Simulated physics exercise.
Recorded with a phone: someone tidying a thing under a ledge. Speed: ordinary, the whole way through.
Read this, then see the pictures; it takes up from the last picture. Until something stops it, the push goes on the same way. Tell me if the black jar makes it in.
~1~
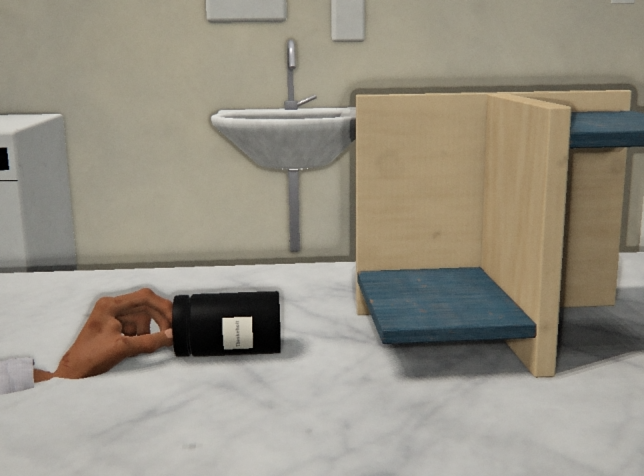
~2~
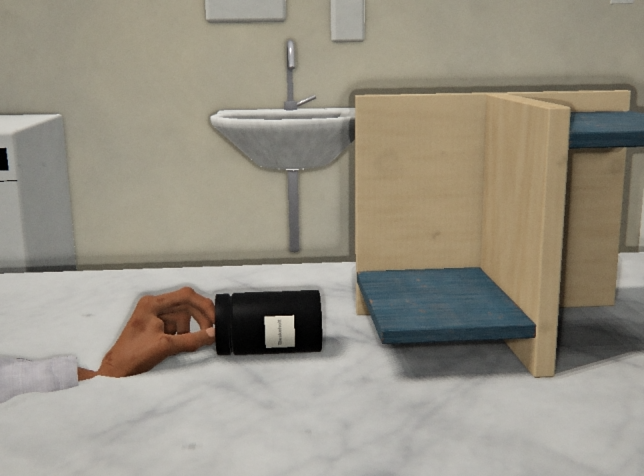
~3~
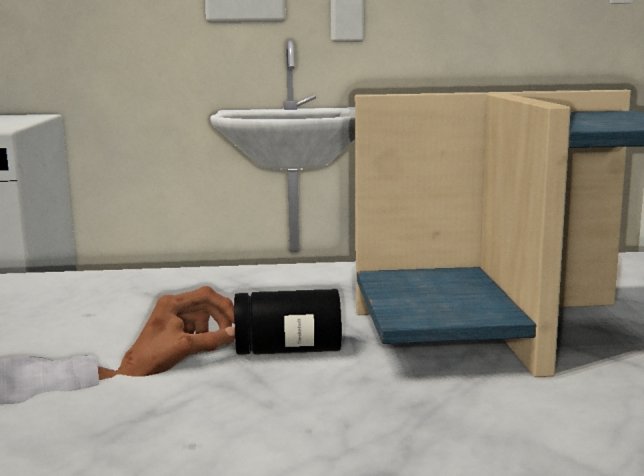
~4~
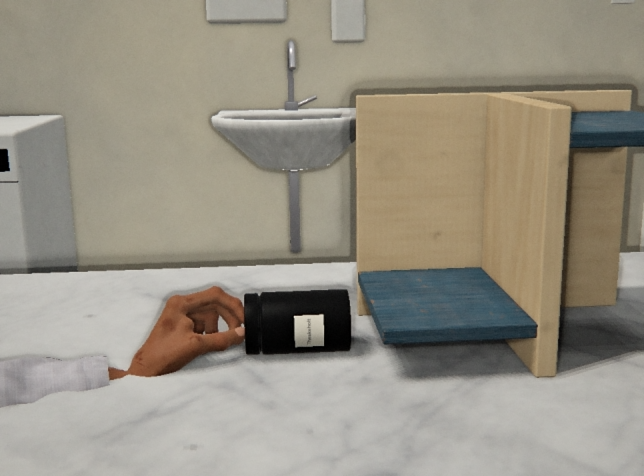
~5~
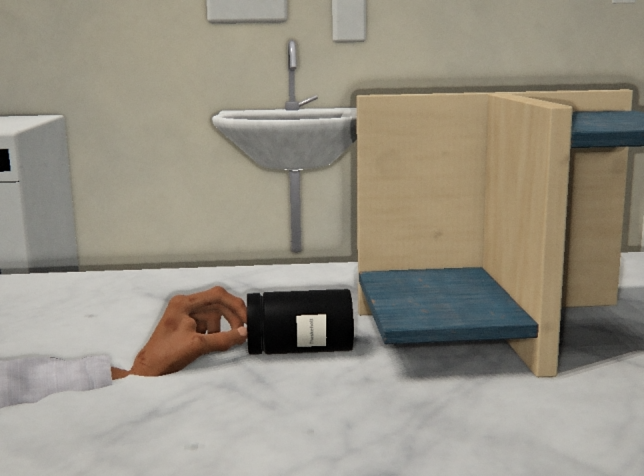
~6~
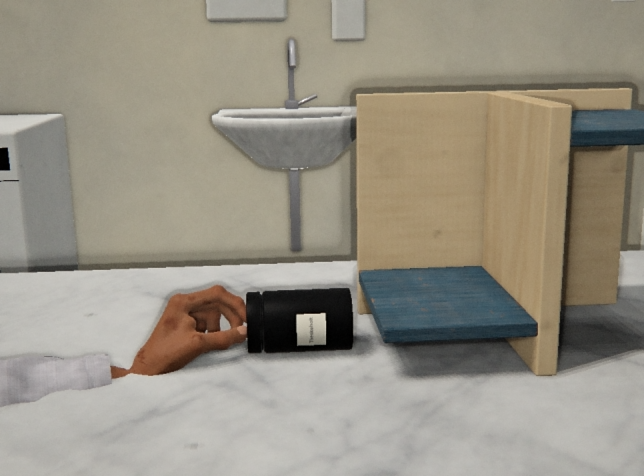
I expect it will get stuck there.
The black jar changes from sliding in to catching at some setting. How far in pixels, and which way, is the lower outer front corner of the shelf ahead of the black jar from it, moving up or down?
Shift: Approx. 24 px, direction up.
Then, 0.28 s after the last picture, black jar sliding up to the opening near (319, 320).
Then, 1.40 s after the last picture, black jar stopped at the opening near (320, 320).
Then, 2.32 s after the last picture, black jar sliding up to the opening near (320, 320).
At rest, the black jar is too tall, near (320, 320).
